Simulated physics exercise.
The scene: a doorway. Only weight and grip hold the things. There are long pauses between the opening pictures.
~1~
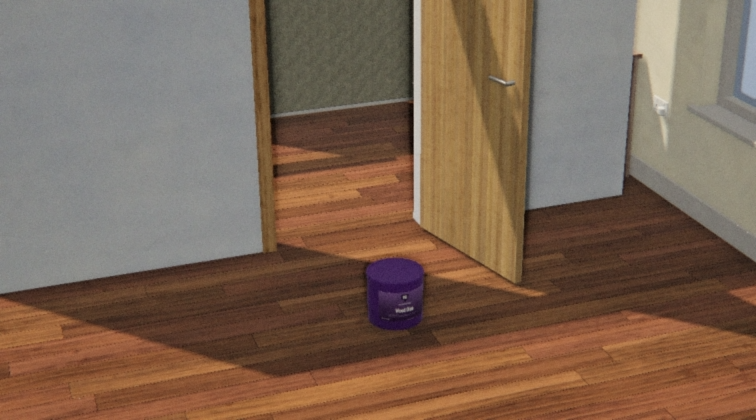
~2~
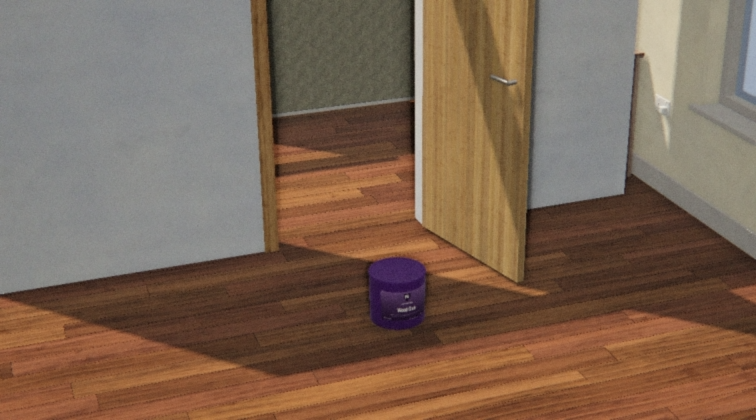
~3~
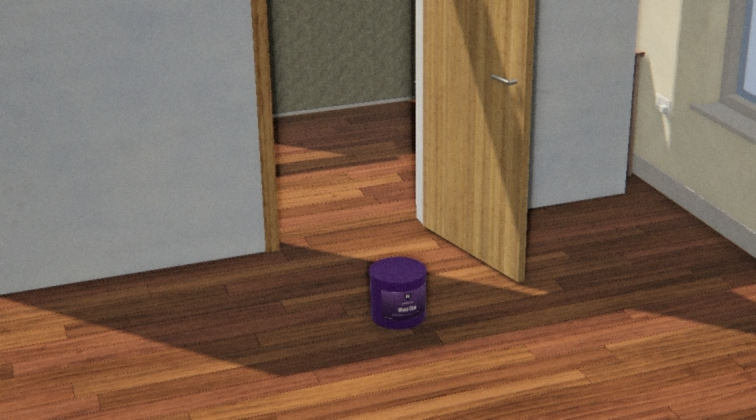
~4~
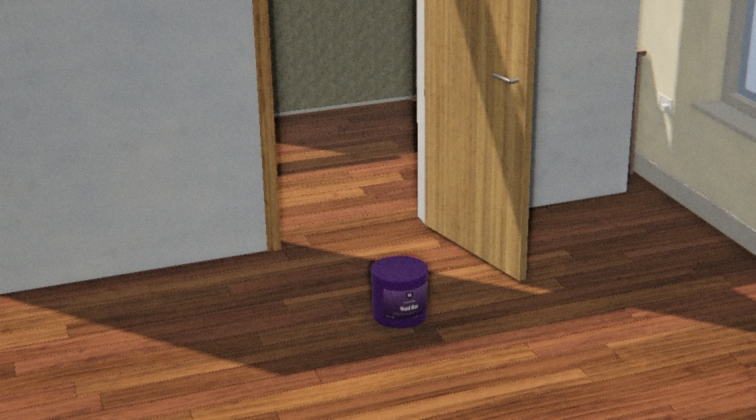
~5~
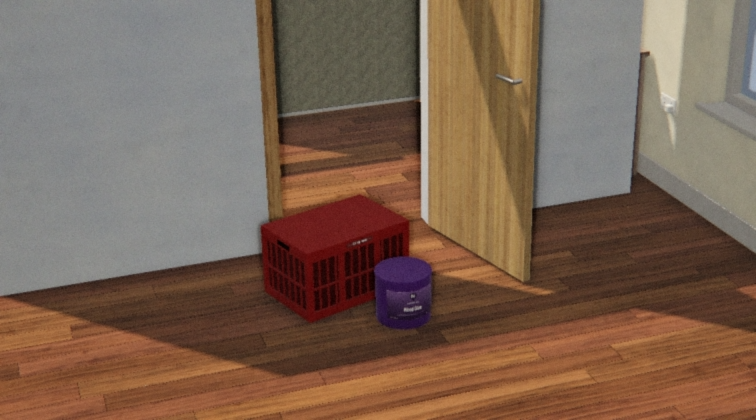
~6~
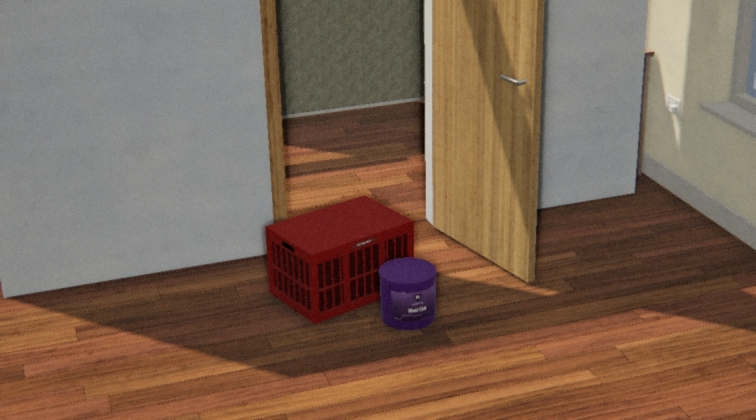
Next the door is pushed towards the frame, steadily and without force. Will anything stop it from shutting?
It jams.
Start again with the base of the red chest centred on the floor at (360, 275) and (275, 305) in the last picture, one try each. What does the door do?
In the first case it stops short; in the second case it shuts.
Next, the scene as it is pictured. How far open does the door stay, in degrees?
About 60°.
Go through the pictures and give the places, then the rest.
Door wide open and still; purple pail (395, 294), in the first picture.
Door wide open and still; purple pail (397, 293), in the second picture.
Door wide open and still; purple pail (398, 293), in the third picture.
Door wide open and still; purple pail (400, 292), in the fourth picture.
Door wide open and still; purple pail (403, 293), in the fifth picture.
Door wide open and still; red chest (341, 257); purple pail (408, 294), in the sixth picture.
Then, 0.60 s later than the last frame, open by 94°.
Then, 0.90 s later than the last frame, open by 83°.
Then, 1.30 s later than the last frame, open by 66°.
When it is over, open by 62°; both as before. End places, in pixels of the last picture, red chest near (340, 257).
